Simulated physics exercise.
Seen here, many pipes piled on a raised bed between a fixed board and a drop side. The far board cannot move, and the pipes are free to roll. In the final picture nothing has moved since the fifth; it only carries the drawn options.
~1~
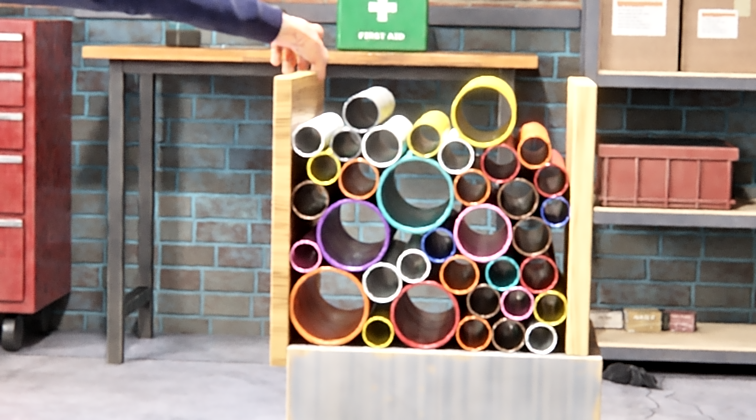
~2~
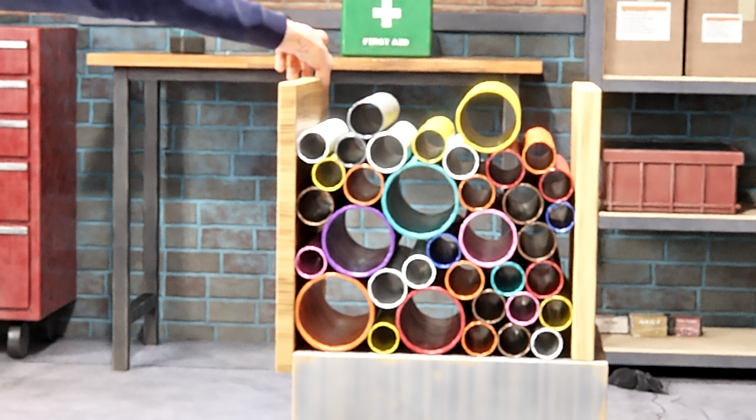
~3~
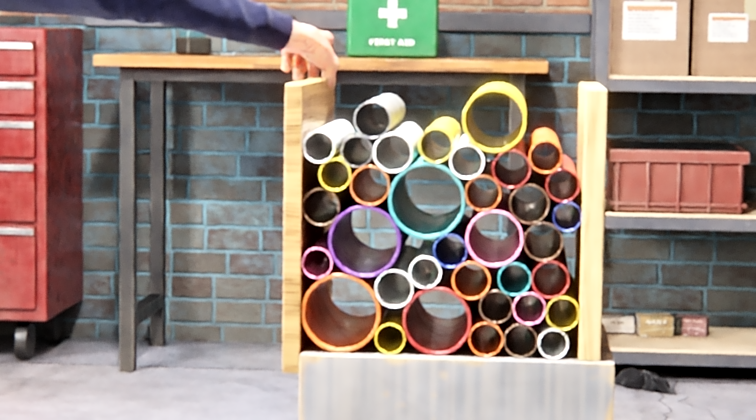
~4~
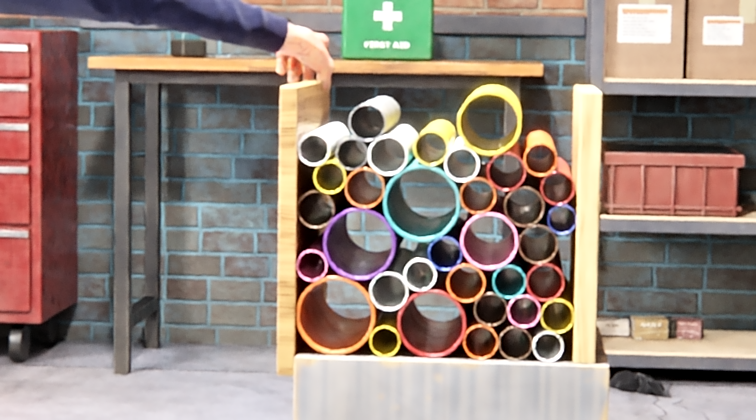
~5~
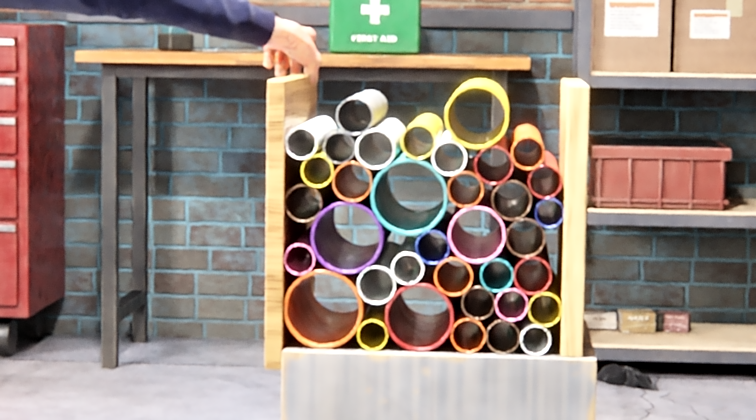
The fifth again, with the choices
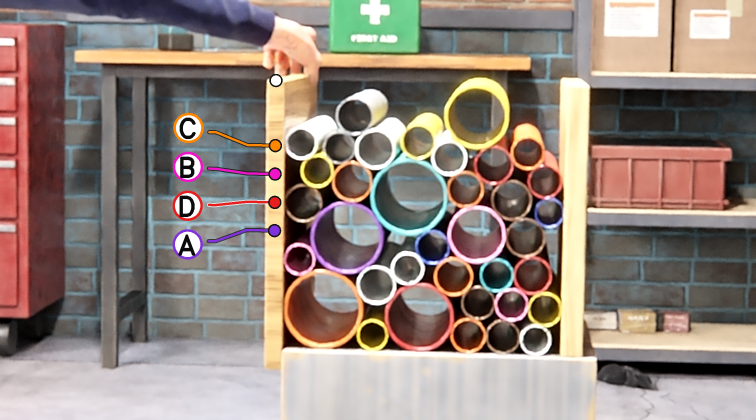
A wooden box packed with colourful, open-ended pipes stood in a workshop while a hand gripped its top left edge, and the whole view shifted slightly right, then back left, with the pipes staying in place.
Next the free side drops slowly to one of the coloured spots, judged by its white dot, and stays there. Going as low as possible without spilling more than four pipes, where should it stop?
Down to A.
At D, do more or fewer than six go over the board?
Fewer than six.
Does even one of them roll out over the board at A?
Yes.
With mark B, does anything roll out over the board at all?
No, at B.
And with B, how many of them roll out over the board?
At B the number is none.
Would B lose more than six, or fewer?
It loses fewer than six.
On the marked copy, A at (274, 231); B at (275, 174); C at (275, 145); D at (275, 202); the white dot at (276, 80).
Taking A. A third of the way, top of the board (285, 147).
Two thirds of the way, top of the board (284, 224).
When it is over, top of the board (284, 230), two out over the board.
As for the rest, B none out over the board; C none out over the board; D one out over the board.
